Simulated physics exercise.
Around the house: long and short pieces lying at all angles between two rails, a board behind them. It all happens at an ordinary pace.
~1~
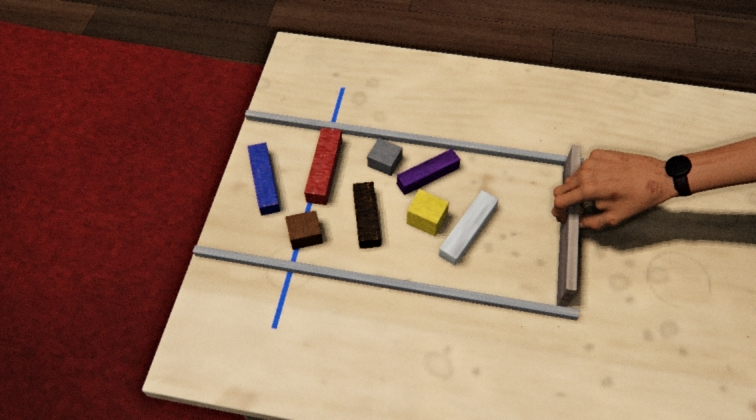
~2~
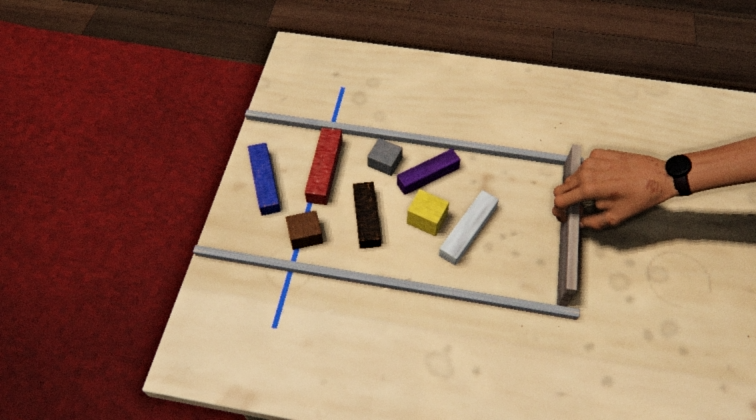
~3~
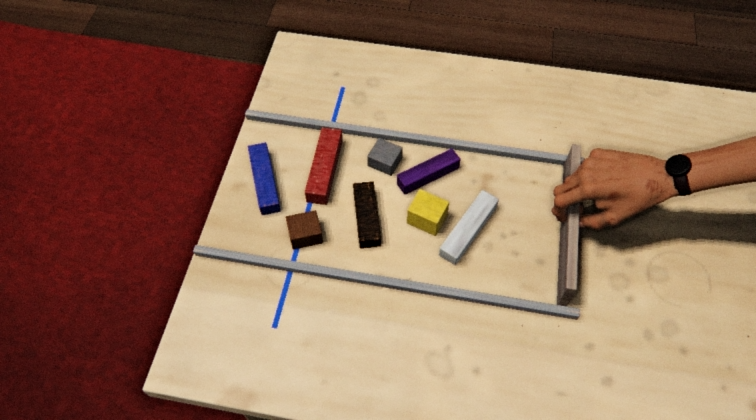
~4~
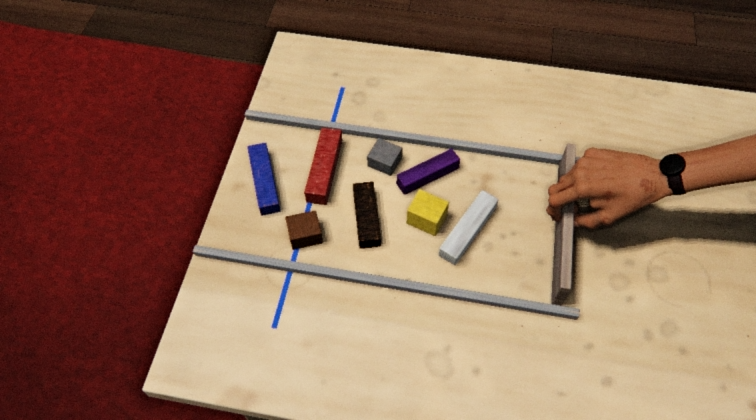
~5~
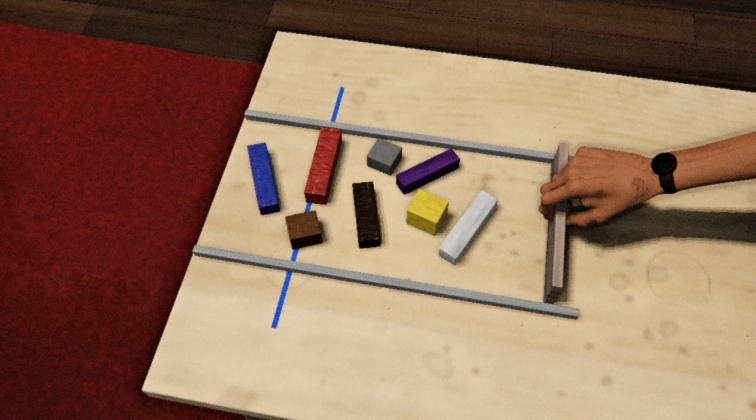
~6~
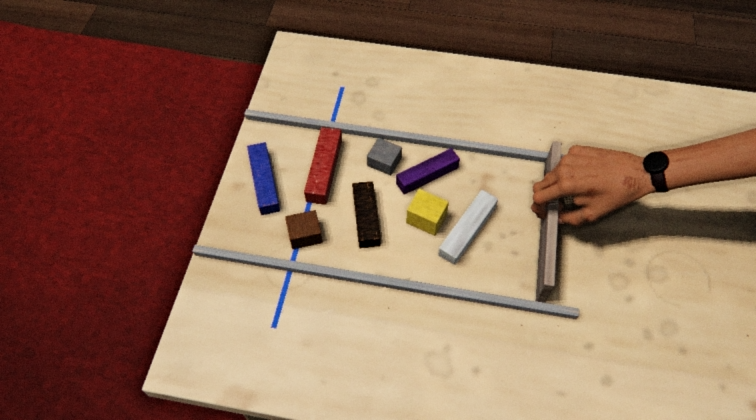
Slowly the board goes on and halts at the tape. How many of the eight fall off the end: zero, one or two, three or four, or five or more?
As it turns out, the number that fall off is one or two.
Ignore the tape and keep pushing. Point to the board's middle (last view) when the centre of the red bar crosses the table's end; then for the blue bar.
About (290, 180), and (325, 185) for the other.
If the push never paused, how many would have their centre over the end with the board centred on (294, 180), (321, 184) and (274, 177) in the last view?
Past the end: 2, 1 and 4.
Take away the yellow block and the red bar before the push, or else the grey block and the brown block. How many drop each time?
First 0, then 0.
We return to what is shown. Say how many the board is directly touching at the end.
The number is 2.
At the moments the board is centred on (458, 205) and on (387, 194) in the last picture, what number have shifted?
The counts are 2 and 7.
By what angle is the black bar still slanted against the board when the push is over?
About 0°.
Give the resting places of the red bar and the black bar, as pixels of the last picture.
Near (252, 148) and (246, 198).
Soon after, none off yet; blue bar at rest near (263, 178); brown block at rest near (304, 230); red bar at rest near (324, 165).
Then, none off yet; blue bar at rest near (263, 178); brown block moved about its own width near (282, 227); red bar moved a little near (311, 162).
At rest, the number that fall off is one or two; fallen, blue bar.
